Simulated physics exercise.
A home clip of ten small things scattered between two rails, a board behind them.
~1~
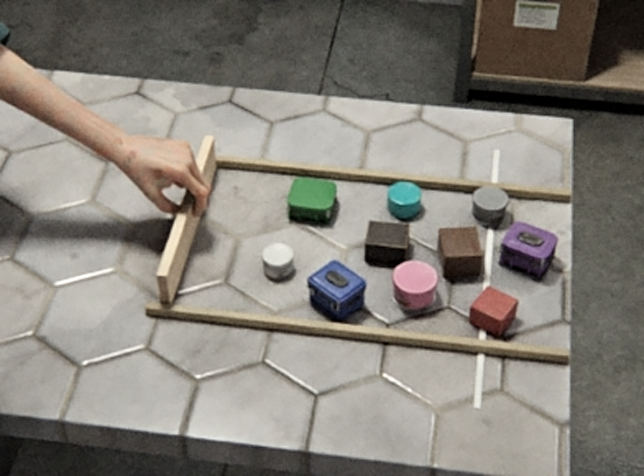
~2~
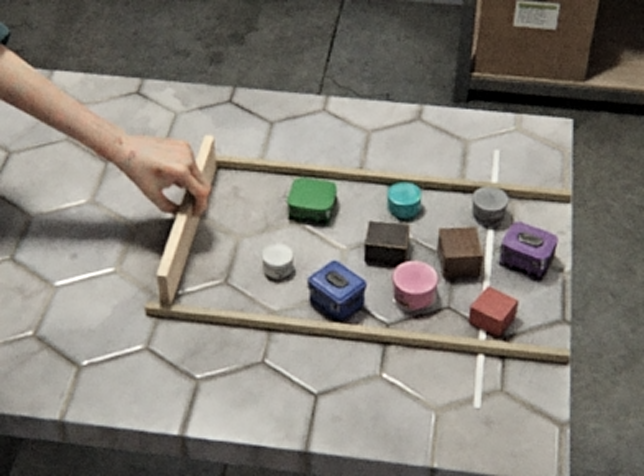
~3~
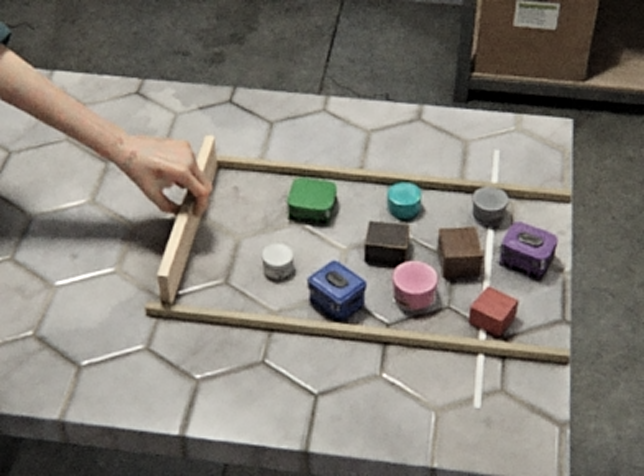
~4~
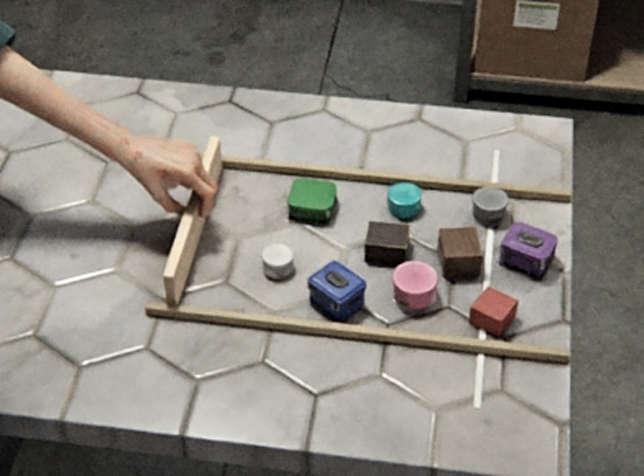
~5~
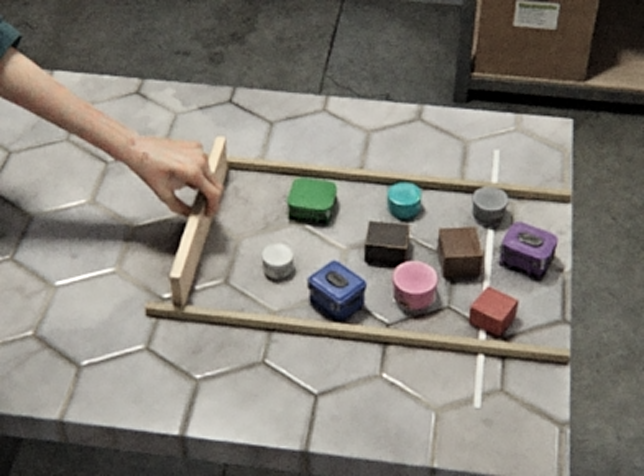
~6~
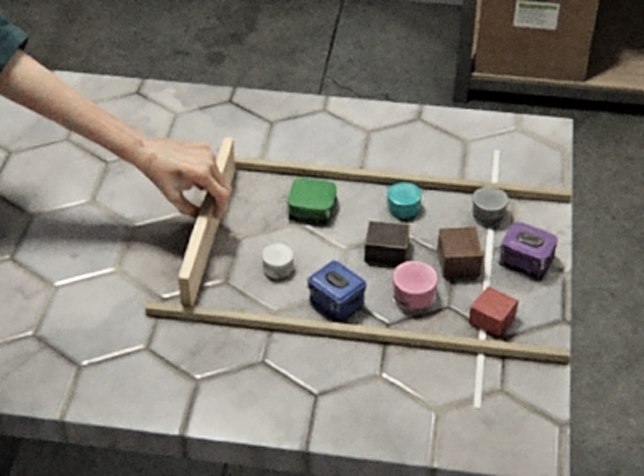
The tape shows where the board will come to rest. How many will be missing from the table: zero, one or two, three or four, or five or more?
The number that fall off is one or two.
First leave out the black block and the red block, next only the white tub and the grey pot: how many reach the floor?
1 in the first case, 1 in the second.
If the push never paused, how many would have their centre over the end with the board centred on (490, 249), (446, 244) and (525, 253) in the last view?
It would be 2, 0 and 6.
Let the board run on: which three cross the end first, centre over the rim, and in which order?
In order: The purple case, then the grey pot, then the red block.
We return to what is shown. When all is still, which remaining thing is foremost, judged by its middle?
That is the red block.
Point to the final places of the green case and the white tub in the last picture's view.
Near (514, 222) and (502, 280).
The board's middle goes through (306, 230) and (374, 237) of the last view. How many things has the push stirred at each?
By then 2, and 6.
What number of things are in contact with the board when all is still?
It touches 4.
Early on, none off yet; purple case at rest near (529, 250); red block at rest near (493, 311); grey pot at rest near (489, 207).
Finally, the number that fall off is one or two; lost, grey pot and purple case.
